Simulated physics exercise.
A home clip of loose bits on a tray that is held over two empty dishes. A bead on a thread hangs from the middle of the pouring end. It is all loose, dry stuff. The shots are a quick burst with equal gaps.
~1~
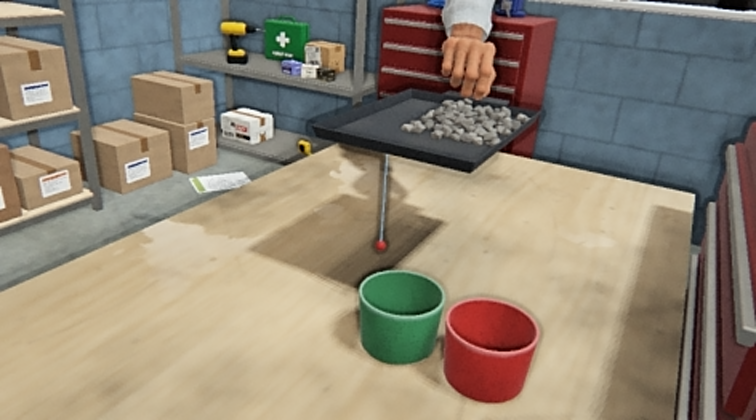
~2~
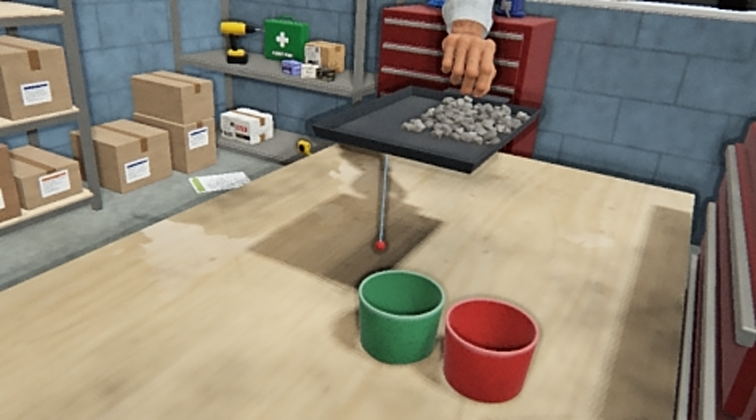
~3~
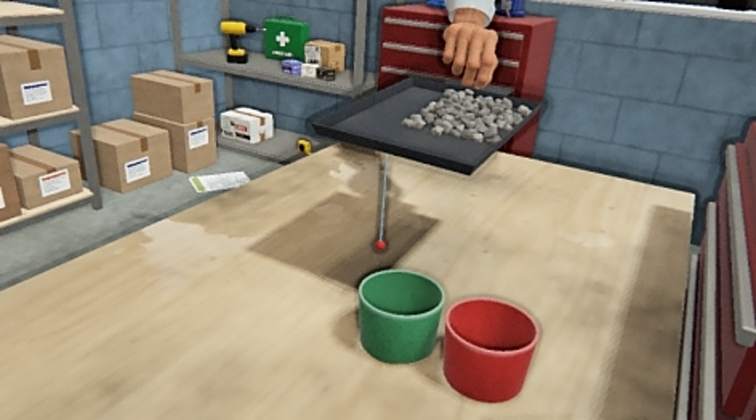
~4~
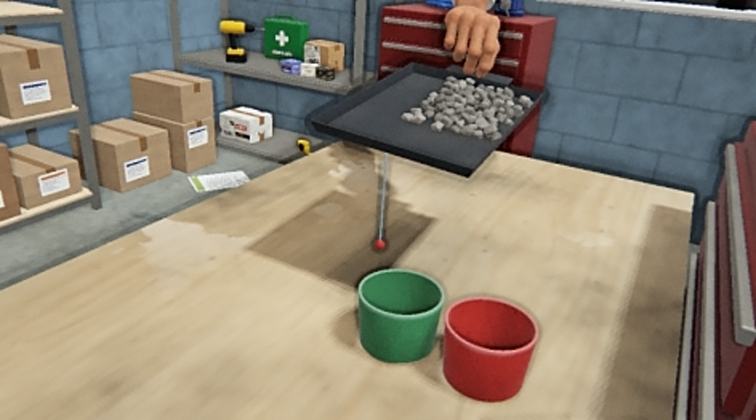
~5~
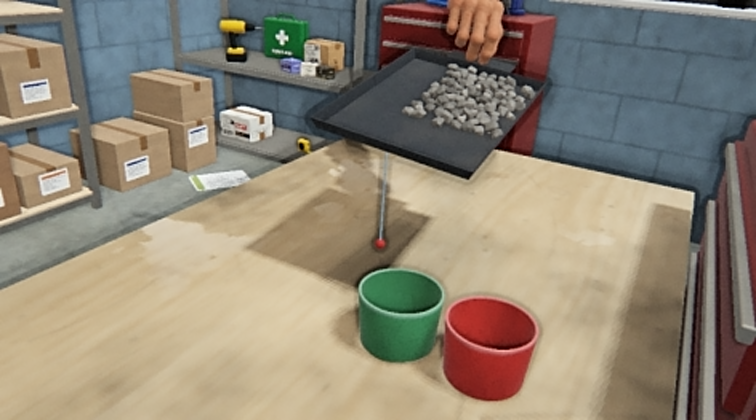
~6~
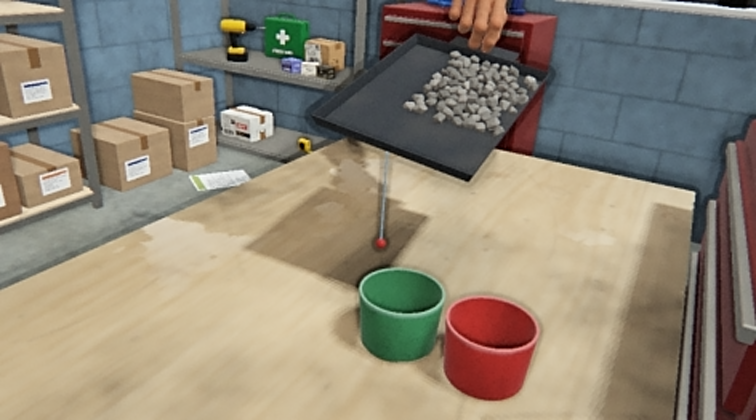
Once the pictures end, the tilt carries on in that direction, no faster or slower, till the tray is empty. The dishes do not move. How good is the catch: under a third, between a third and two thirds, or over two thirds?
They take from one third to two thirds between them.
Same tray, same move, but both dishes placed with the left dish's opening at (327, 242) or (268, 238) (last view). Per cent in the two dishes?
First some 10, then 0 per cent.
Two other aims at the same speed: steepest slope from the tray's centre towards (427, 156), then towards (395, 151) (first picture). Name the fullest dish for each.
One: The left one. Two: Left.
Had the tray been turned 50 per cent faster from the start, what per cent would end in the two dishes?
It comes to 60 per cent or so.
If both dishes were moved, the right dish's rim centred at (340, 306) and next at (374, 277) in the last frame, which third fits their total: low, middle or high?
At the first place less than a third, at the second under a third.
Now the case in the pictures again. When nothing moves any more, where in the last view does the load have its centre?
Near (432, 337).
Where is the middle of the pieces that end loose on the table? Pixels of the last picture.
Near (460, 325).
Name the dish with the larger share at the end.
More ends in the left-hand dish.
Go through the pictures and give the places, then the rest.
In the first picture, corners of the pouring end at (317, 125) and (472, 160), level; middle of the load at (468, 115), bits of gravel; left dish at (380, 334); right dish at (473, 371); bead on its thread at (381, 246).
In the second picture, corners of the pouring end at (317, 125) and (471, 161), level; middle of the load at (468, 113).
In the third picture, corners of the pouring end at (317, 122) and (471, 163), tipped barely, lowest at the right corner; middle of the load at (469, 108).
In the fourth picture, corners of the pouring end at (316, 119) and (470, 166), tipped a little, lowest at the right corner; middle of the load at (470, 100).
In the fifth picture, corners of the pouring end at (317, 116) and (470, 168), tipped a little, lowest at the right corner; middle of the load at (471, 92).
In the sixth picture, corners of the pouring end at (317, 114) and (470, 171), tipped clearly, lowest at the right corner; middle of the load at (473, 84); left dish at (381, 332); right dish at (473, 368).
Soon, tray tipped steeply; about two thirds on the tray; a stray few in the right dish; a small part in the left dish; about a quarter in the air.
A while on, tray tipped past a quarter turn; about a quarter in the right dish; about a third in the left dish; about half outside both; a stray few in the air.
Towards the end, tray tipped past a quarter turn; about a quarter in the right dish; about a third in the left dish; about half outside both; a stray few in the air.
Finally, tray tipped past a quarter turn; about a quarter in the right dish; about a third in the left dish; about half outside both; a stray few in the air.
